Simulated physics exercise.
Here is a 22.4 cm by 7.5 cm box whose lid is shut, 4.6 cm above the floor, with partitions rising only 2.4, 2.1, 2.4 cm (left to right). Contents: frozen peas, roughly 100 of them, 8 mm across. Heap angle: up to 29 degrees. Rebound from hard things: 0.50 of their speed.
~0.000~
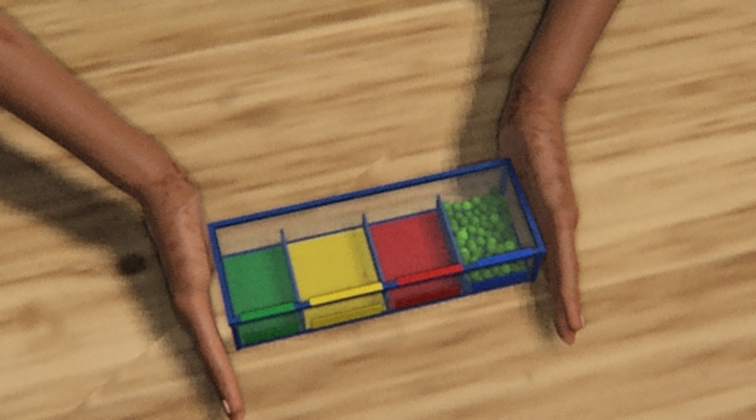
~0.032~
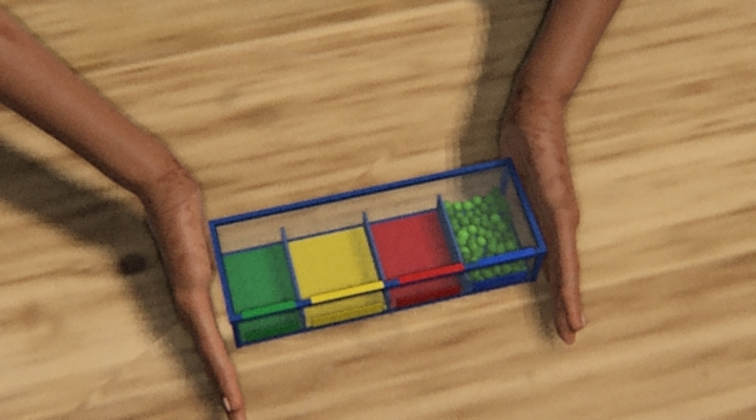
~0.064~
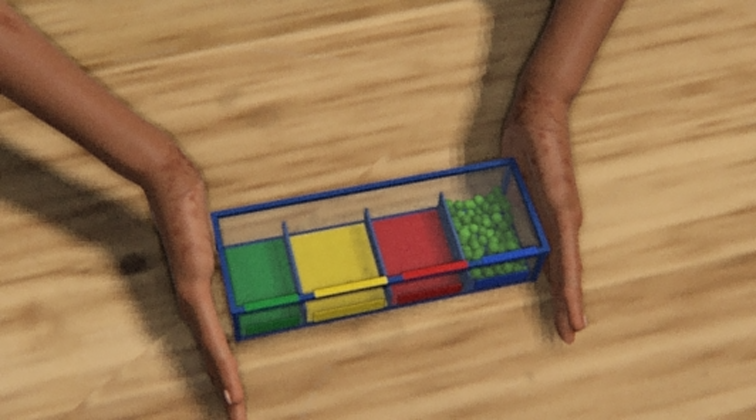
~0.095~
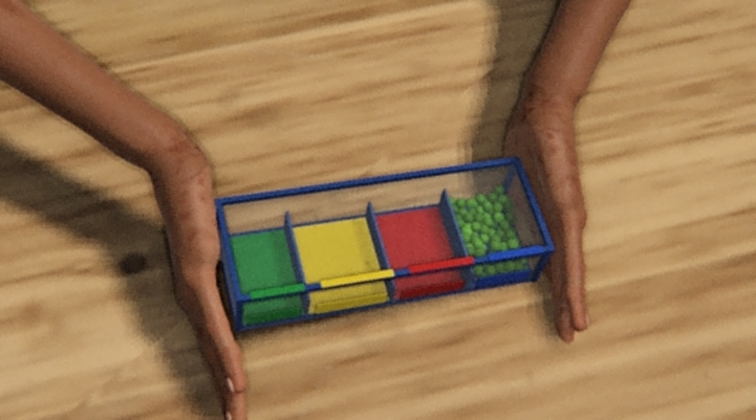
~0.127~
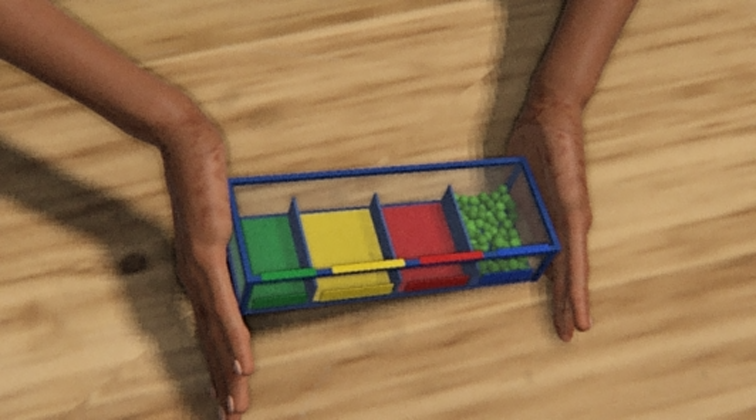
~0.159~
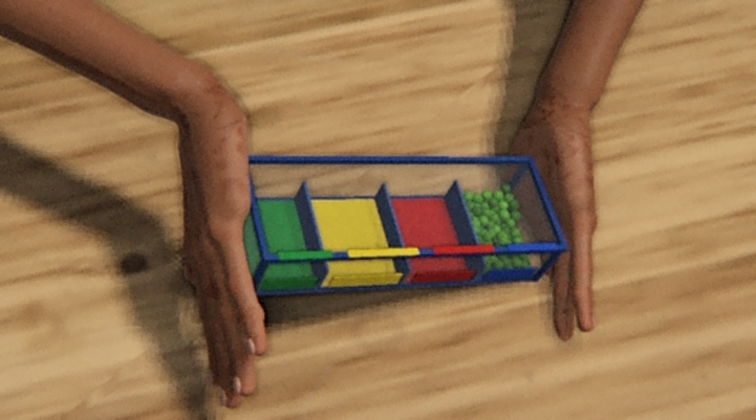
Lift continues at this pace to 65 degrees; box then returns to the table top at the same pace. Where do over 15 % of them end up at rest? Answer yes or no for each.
Red: No, blue: Yes, green: No, yellow: No.
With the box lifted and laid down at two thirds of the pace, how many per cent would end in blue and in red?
Blue 100 %; red 0 %.
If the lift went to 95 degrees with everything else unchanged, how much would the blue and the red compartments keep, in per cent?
In that case blue 100, red 0.
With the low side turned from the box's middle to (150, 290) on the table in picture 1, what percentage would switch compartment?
About 60 per cent.
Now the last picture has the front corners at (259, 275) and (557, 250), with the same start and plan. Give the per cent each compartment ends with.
Red = 0 %; blue = 100 %; green = 0 %; yellow = 0 %.
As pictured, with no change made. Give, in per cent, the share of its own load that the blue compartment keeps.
Around 100 per cent of it.
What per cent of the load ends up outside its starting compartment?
Somewhere around 0 percent.
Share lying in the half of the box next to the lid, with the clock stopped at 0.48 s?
Close to 10 in a hundred.
After 0.48 s, tilt 64 degrees; blue 100 %.
After 0.70 s, tilt 24 degrees; blue 100 %.
After 1.03 s, tilt 0 degrees; blue 100 %.
At rest (1.6 s), red 0 %, blue 100 %, green 0 %, yellow 0 %.
